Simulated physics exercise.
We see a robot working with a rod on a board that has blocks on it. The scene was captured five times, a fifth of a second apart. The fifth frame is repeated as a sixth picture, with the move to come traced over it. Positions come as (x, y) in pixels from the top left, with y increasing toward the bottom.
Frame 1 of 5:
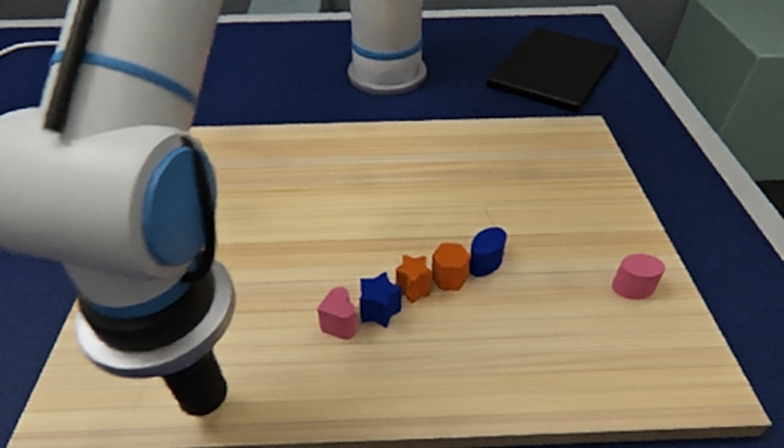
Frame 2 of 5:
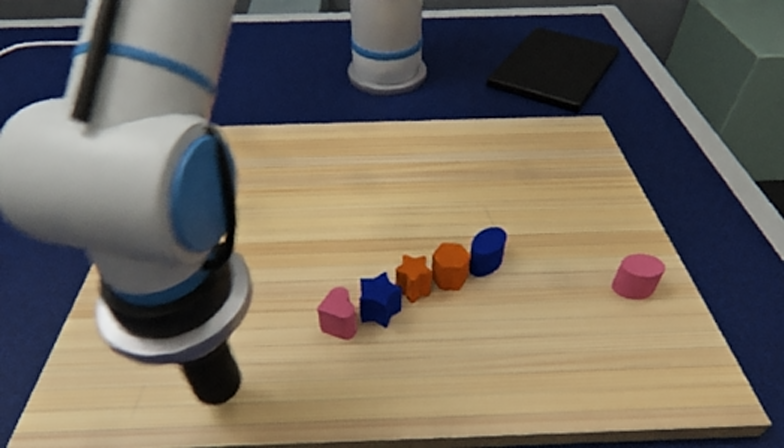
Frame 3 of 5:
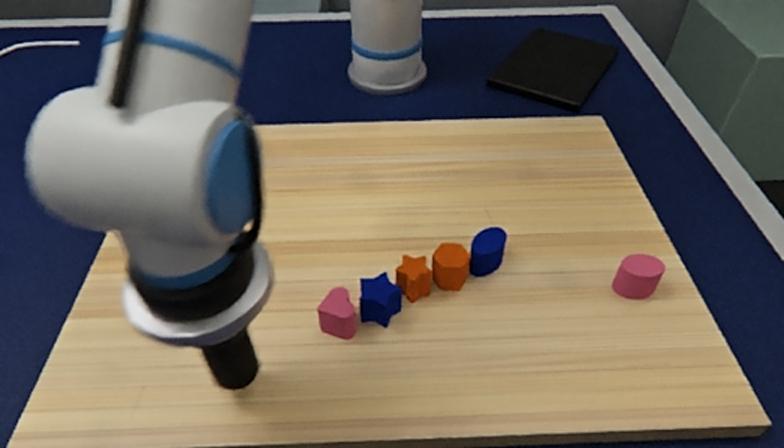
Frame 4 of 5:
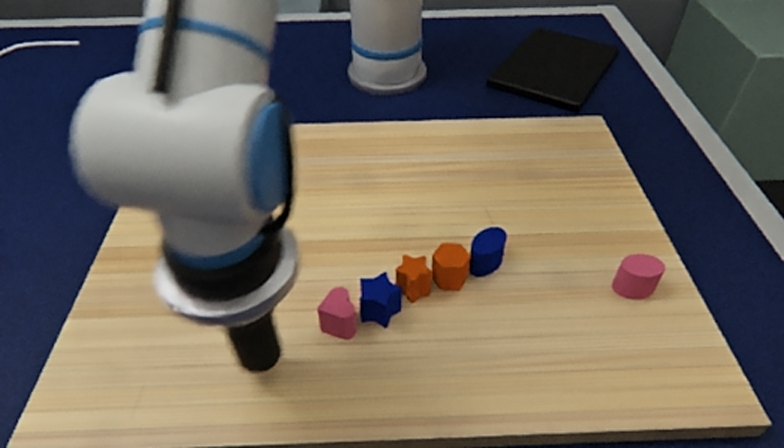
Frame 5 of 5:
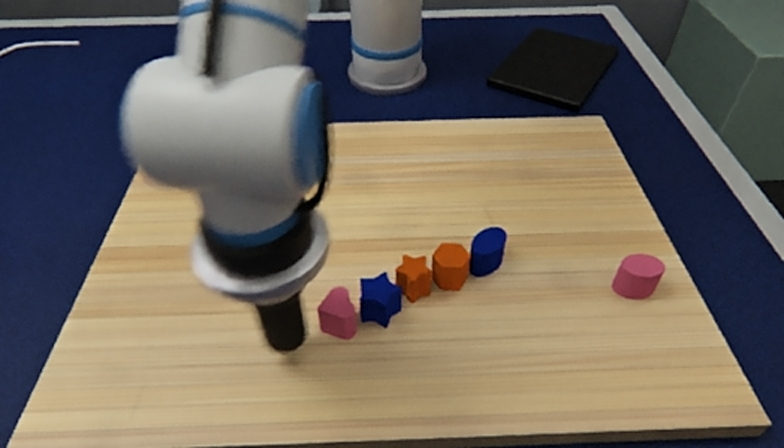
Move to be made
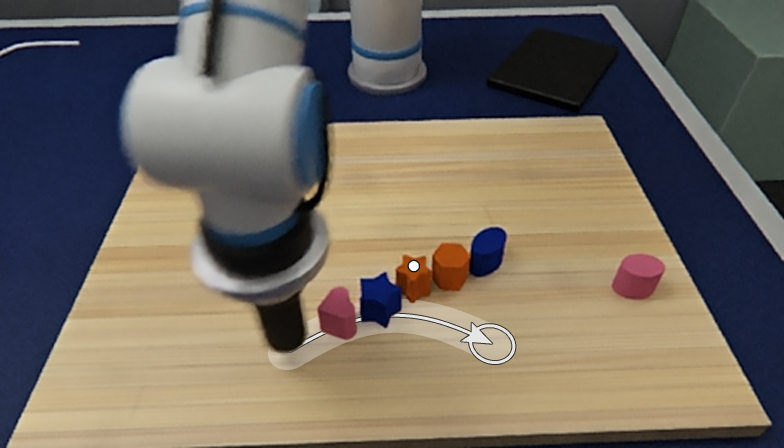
The footage shows a robot arm with a black rod moving right and slightly away across a wooden board, nearing a pink heart block at the left end of a diagonal row of blue and orange blocks, which all stay still.
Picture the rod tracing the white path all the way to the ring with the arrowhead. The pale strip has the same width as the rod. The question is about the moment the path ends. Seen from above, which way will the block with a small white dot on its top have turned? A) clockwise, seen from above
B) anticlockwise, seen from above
Answer: B.
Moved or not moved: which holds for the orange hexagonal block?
Moved away.
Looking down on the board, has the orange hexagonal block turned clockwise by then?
Short answer: Yes.
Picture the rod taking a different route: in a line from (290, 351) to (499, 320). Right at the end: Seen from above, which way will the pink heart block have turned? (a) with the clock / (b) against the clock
Letter b.
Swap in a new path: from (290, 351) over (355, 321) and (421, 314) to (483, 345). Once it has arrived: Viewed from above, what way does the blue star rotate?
Seen from overhead, it turns anticlockwise.
Path on the board, from (290, 351) over (356, 321) and (425, 318) to (492, 344); the dot is on the orange star.
On the path given first. One third of the way, rod at (354, 304); pink heart block at (389, 292), turned 50° clockwise; blue star at (425, 283), turned 25° anticlockwise; orange star at (430, 258); orange hexagonal block at (459, 250), turned 15° clockwise.
Two thirds of the way, rod at (426, 302); pink heart block at (464, 300), turned 95° clockwise; blue star at (479, 278); orange star at (439, 257), turned 50° anticlockwise; orange hexagonal block at (466, 242), turned 25° clockwise.
At the end, rod at (496, 327); pink heart block at (534, 316), turned 45° clockwise; blue star at (483, 277), turned 145° anticlockwise; orange star at (439, 257), turned 50° anticlockwise; orange hexagonal block at (466, 242), turned 25° clockwise.
